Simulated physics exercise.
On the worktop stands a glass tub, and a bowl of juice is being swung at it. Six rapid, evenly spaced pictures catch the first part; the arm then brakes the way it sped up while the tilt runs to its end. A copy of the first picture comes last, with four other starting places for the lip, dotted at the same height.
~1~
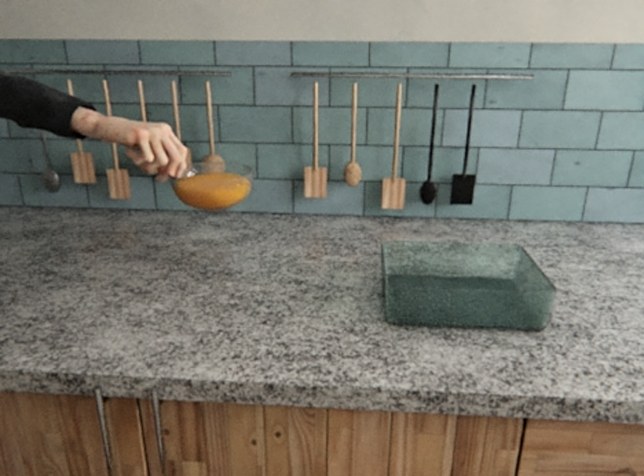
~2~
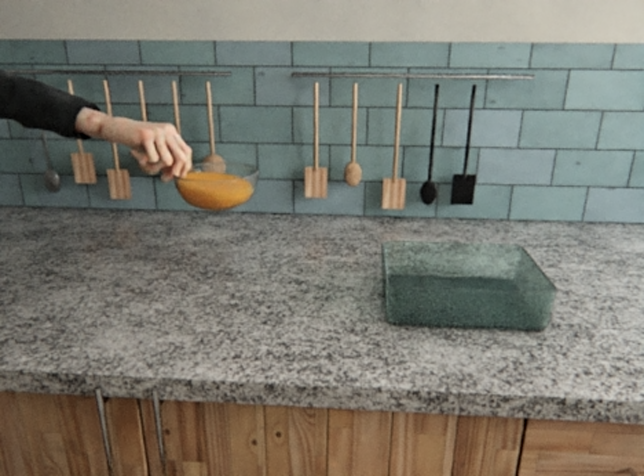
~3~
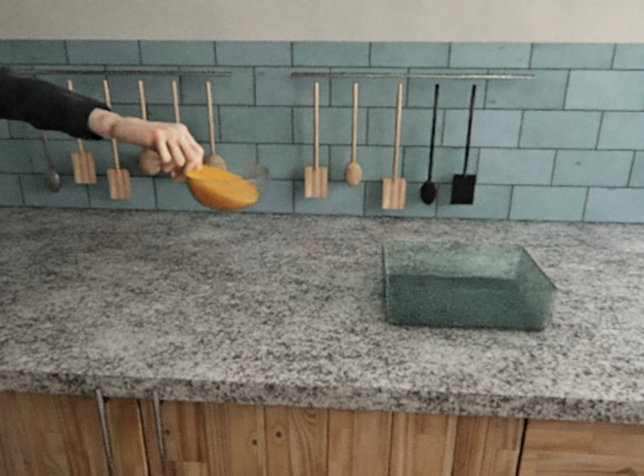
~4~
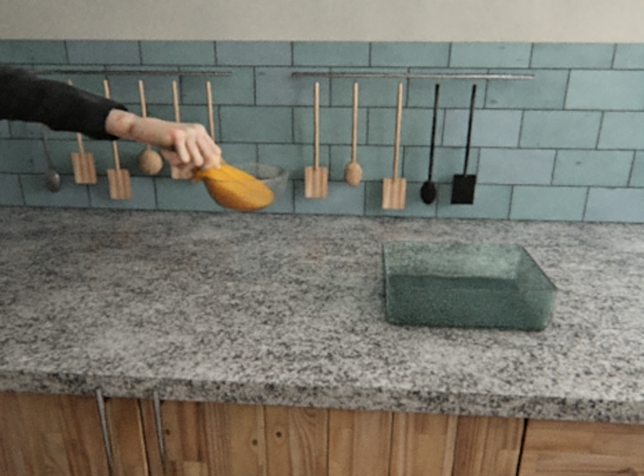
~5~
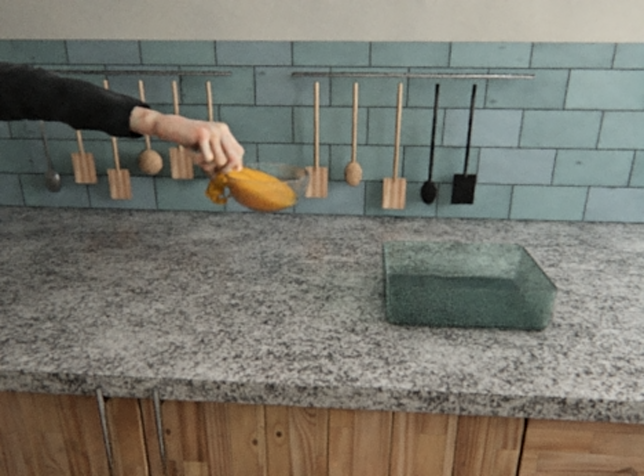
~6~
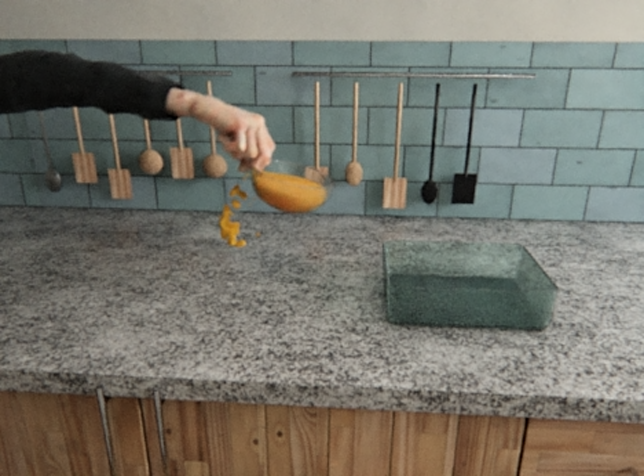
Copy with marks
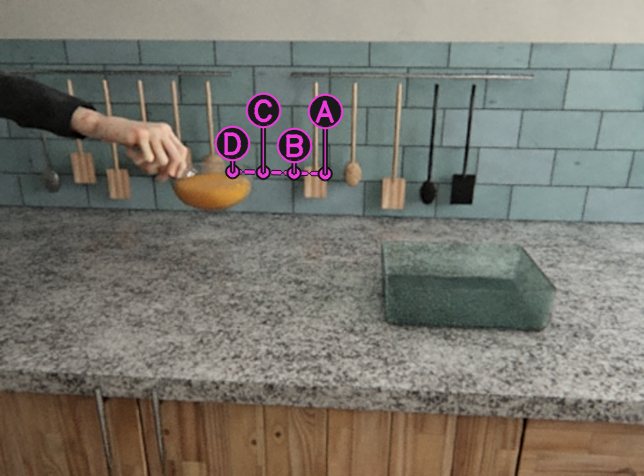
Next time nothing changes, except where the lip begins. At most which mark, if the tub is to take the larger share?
Choose D.
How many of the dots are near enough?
All four.
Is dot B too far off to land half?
No, not at all.
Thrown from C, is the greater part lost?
No, not at all.
On the marked copy, A at (325, 173); B at (294, 173); C at (263, 172); D at (232, 171).
For dot A, about 80 % lands in the tub, 14 % falls short and 6 % goes beside or beyond.
For dot B, about 66 % lands in the tub, 9 % falls short and 25 % goes beside or beyond.
For dot C, about 73 % lands in the tub, 9 % falls short and 18 % goes beside or beyond.
For dot D, about 64 % lands in the tub, 24 % falls short and 12 % goes beside or beyond.
